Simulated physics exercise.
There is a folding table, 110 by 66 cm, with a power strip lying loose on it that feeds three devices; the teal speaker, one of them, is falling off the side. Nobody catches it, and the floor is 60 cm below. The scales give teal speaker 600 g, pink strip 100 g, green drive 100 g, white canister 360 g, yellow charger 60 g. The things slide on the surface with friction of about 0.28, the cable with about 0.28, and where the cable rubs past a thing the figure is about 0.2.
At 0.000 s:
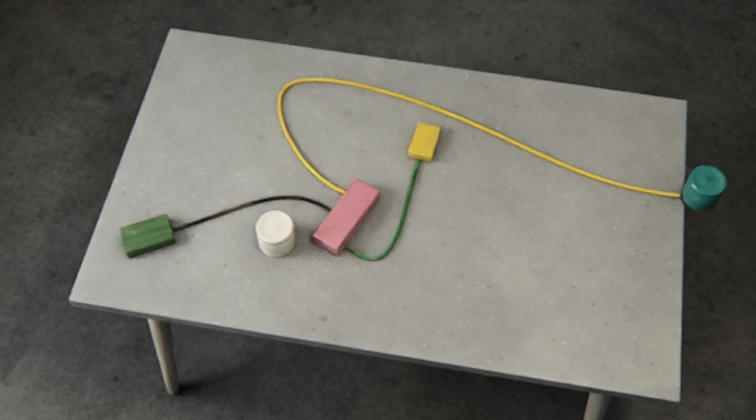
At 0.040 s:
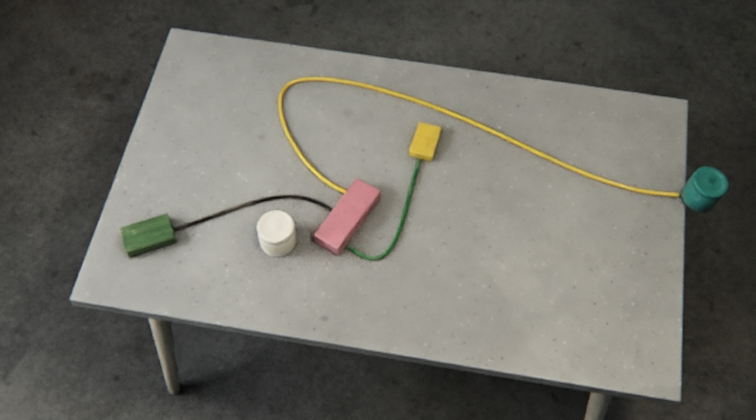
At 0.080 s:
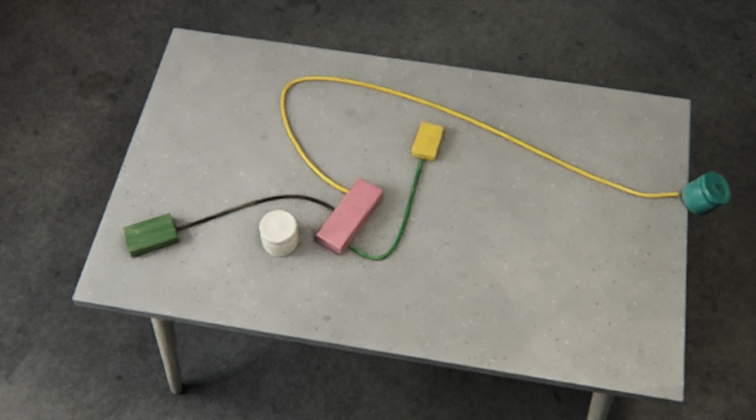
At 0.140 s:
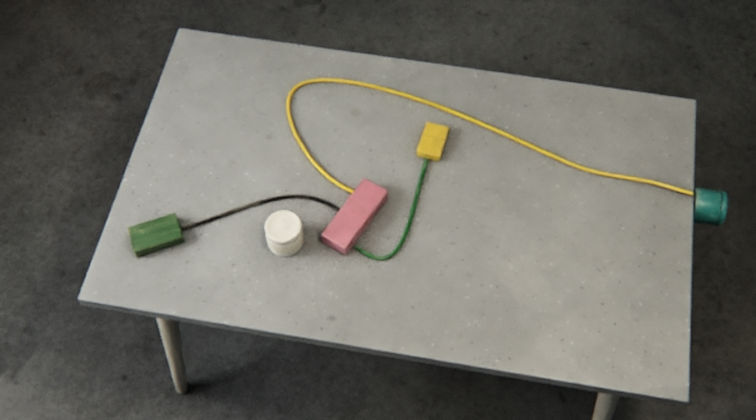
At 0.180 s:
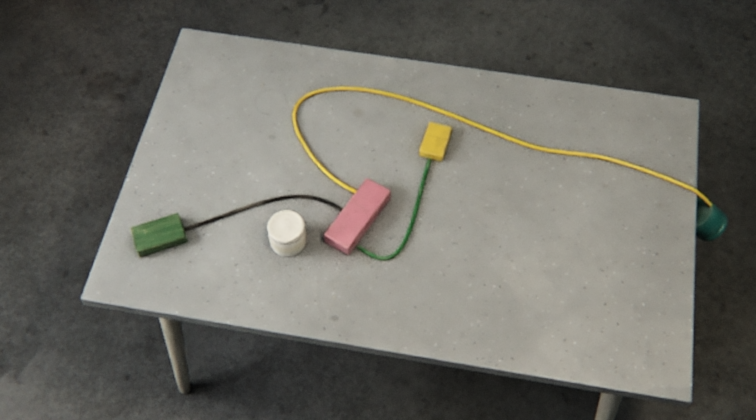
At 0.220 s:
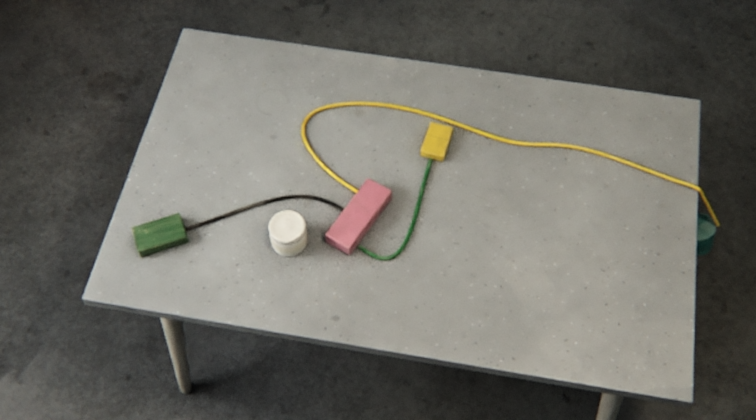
On a grey table, a teal cylinder slips over the right edge, pulling its yellow cable.
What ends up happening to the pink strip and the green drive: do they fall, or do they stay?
In the end: Pink strip - stays put; green drive - stays put.
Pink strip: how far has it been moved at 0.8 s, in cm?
It now lies roughly 10 centimetres from where it started.
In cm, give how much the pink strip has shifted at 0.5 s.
Some 4 cm.
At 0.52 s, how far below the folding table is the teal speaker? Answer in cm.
Roughly 55 centimetres.
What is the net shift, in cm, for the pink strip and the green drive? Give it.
10 cm; 14 cm.
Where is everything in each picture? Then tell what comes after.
In the first picture, pink strip (347, 213); green drive (146, 233); yellow cable runs through (305, 162) (295, 82) (407, 98) (507, 139) (613, 183).
In the second picture, teal speaker (709, 181); yellow cable runs through (306, 162) (407, 98) (612, 183).
In the third picture, teal speaker (706, 194); yellow cable runs through (308, 162) (409, 97) (613, 185).
In the fourth picture, teal speaker (707, 207); yellow cable runs through (313, 162) (418, 99) (627, 178).
In the fifth picture, teal speaker (704, 219); yellow cable runs through (316, 162) (439, 110) (655, 174).
In the sixth picture, pink strip (359, 212); green drive (159, 232); yellow cable runs through (318, 161) (357, 104) (470, 129) (581, 148) (692, 186).
At 0.5 s, the strip's end of the yellow cable at (391, 185); green drive 8 cm off its start, pink strip 4 cm off its start, yellow charger 27 cm off its start.
At 0.8 s, the strip's end of the yellow cable at (409, 177); green drive 14 cm off its start, pink strip 10 cm off its start, yellow charger 44 cm off its start.
At 1.1 s, the strip's end of the yellow cable at (409, 177); green drive 14 cm off its start at (234, 221), pink strip 10 cm off its start at (406, 196), yellow charger 45 cm off its start at (518, 338).
At 1.4 s, the strip's end of the yellow cable at (409, 177); green drive 14 cm off its start, pink strip 10 cm off its start, yellow charger 45 cm off its start.
At 2.6 s, the strip's end of the yellow cable at (409, 177); green drive 14 cm off its start at (234, 221), pink strip 10 cm off its start at (406, 196), yellow charger 45 cm off its start at (518, 338), teal speaker over the edge.
